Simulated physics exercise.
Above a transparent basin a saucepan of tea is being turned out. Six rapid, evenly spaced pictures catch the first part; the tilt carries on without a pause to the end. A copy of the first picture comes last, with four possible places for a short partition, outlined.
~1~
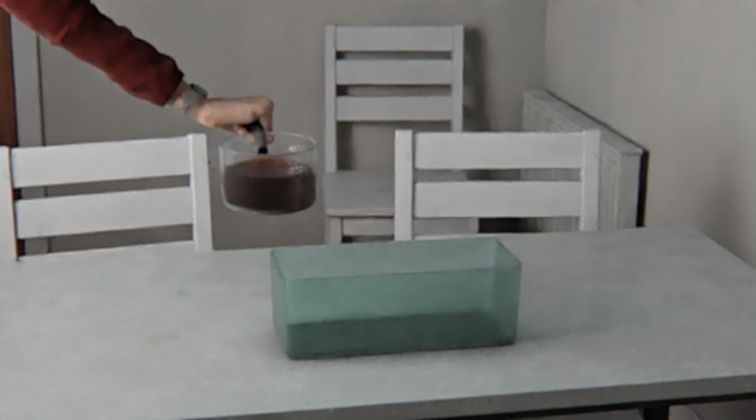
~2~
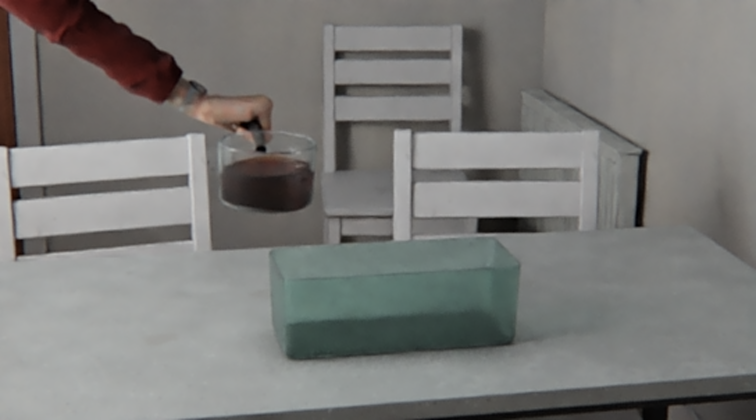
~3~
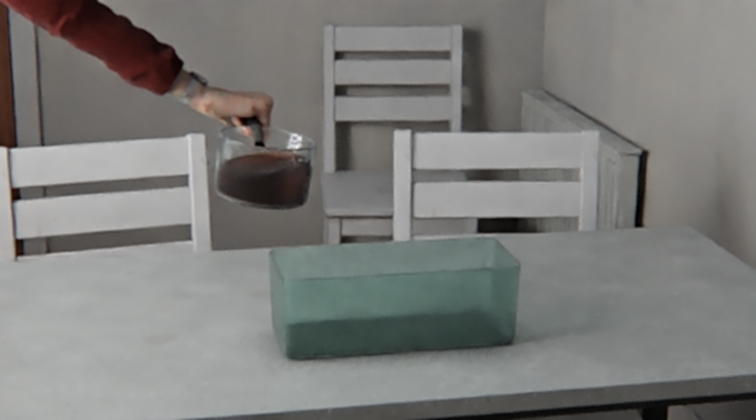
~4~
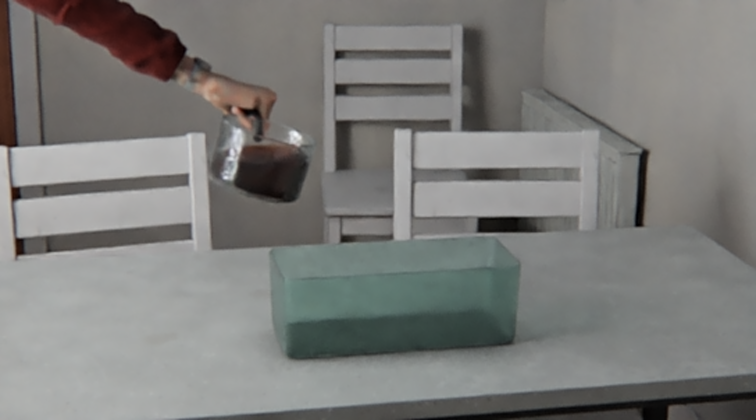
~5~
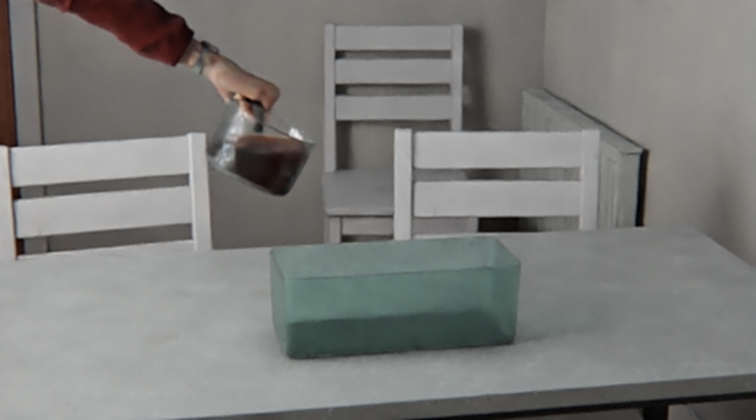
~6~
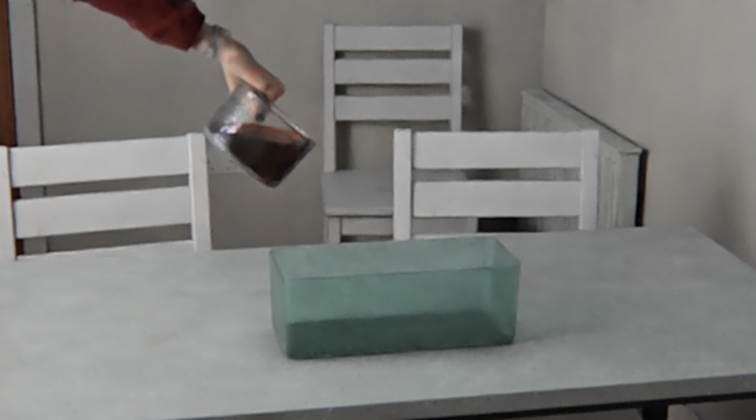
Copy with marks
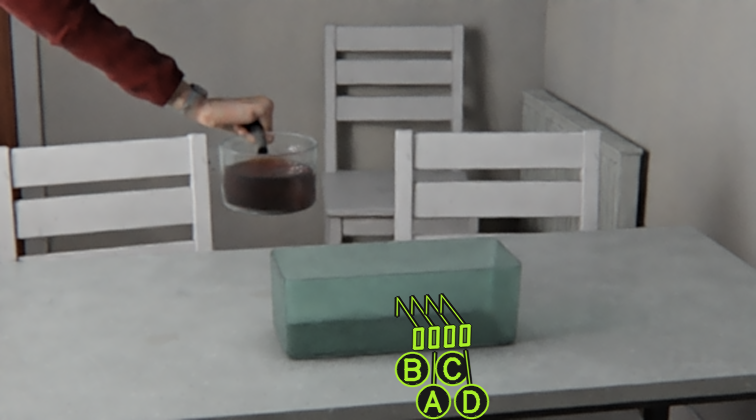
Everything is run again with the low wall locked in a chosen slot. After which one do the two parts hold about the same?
Best: B.
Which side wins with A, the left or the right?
More ends on the left.
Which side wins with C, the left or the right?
More ends on the left.
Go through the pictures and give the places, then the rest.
Upright, lip at (315, 141); basin from (284, 357) to (516, 341); nothing has left yet.
Upright, lip at (314, 141); nothing has left yet.
Tipped about 7°, lip at (314, 141); nothing has left yet.
Tipped about 16°, lip at (314, 141); nothing has left yet.
Tipped about 28°, lip at (314, 141); nothing has left yet.
Tipped about 41°, lip at (314, 141); nothing has left yet.
On the marked copy, A at (434, 352); B at (419, 353); C at (450, 351); D at (465, 350).
Choosing A, about 73 % ends left of the wall and 21 % right of it; 5 % is lost outside.
Choosing B, about 48 % ends left of the wall and 49 % right of it; 3 % is lost outside.
Choosing C, about 80 % ends left of the wall and 13 % right of it; 7 % is lost outside.
Choosing D, about 73 % ends left of the wall and 19 % right of it; 8 % is lost outside.
